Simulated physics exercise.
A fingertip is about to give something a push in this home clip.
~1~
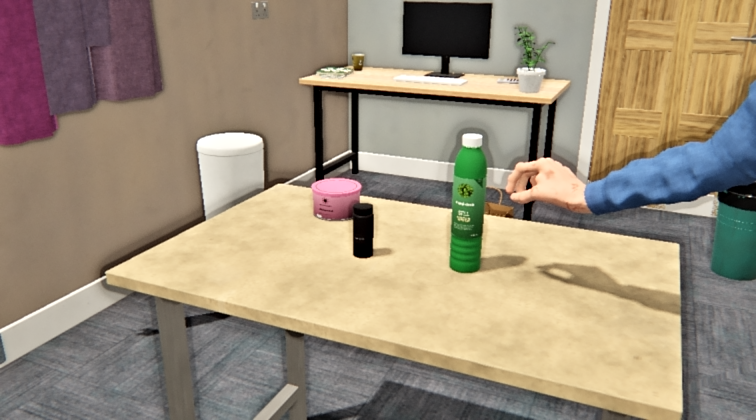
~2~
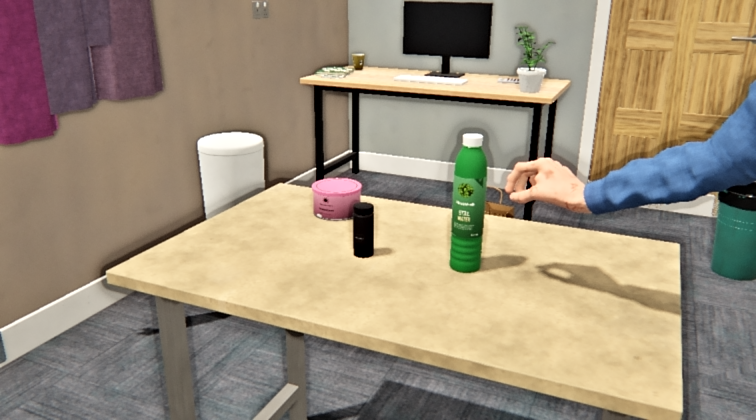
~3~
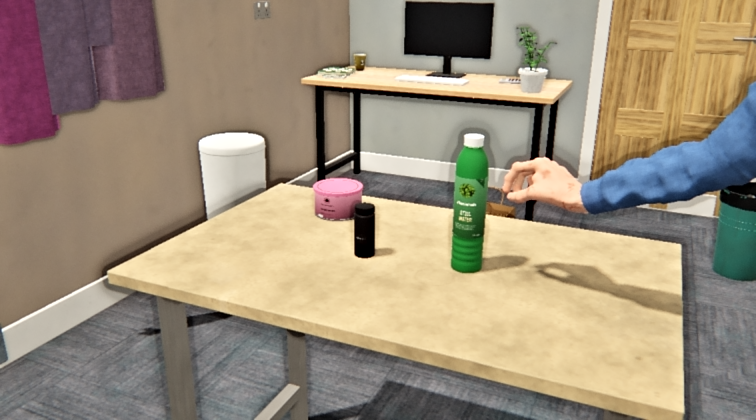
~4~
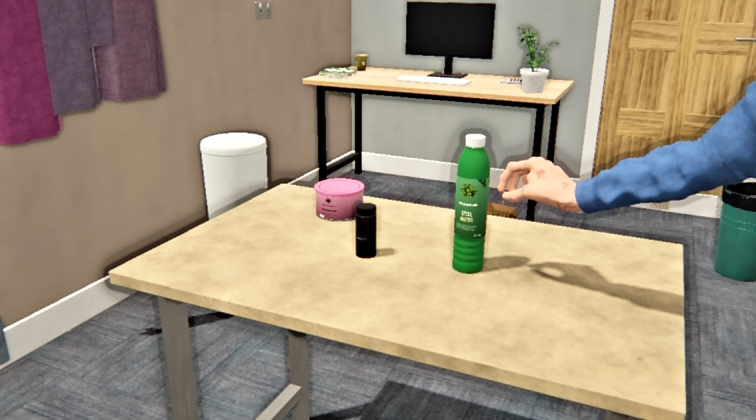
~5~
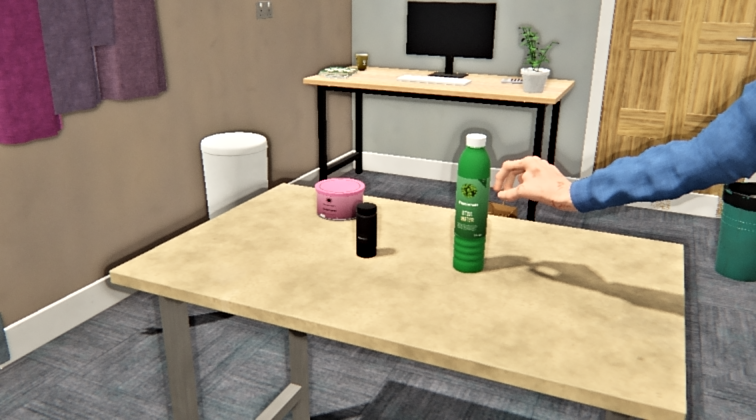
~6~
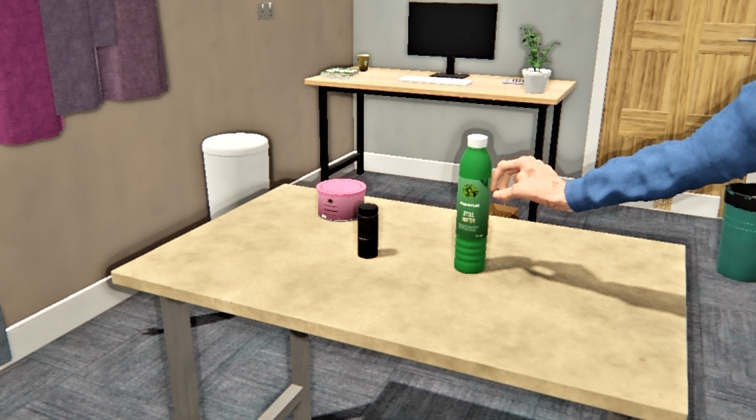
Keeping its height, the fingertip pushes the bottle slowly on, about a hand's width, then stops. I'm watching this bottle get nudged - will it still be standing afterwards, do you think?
No: It will lose its balance.
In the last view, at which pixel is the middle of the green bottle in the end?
In the last picture, near pixel (419, 219).
Then, 0.80 s later than the last frame, green bottle tilted by 56° near (407, 209).
Then, 1.00 s later than the last frame, green bottle on its side near (398, 227).
When it is over, lying over on the table, green bottle. End places, in pixels of the last picture, green bottle near (419, 219).
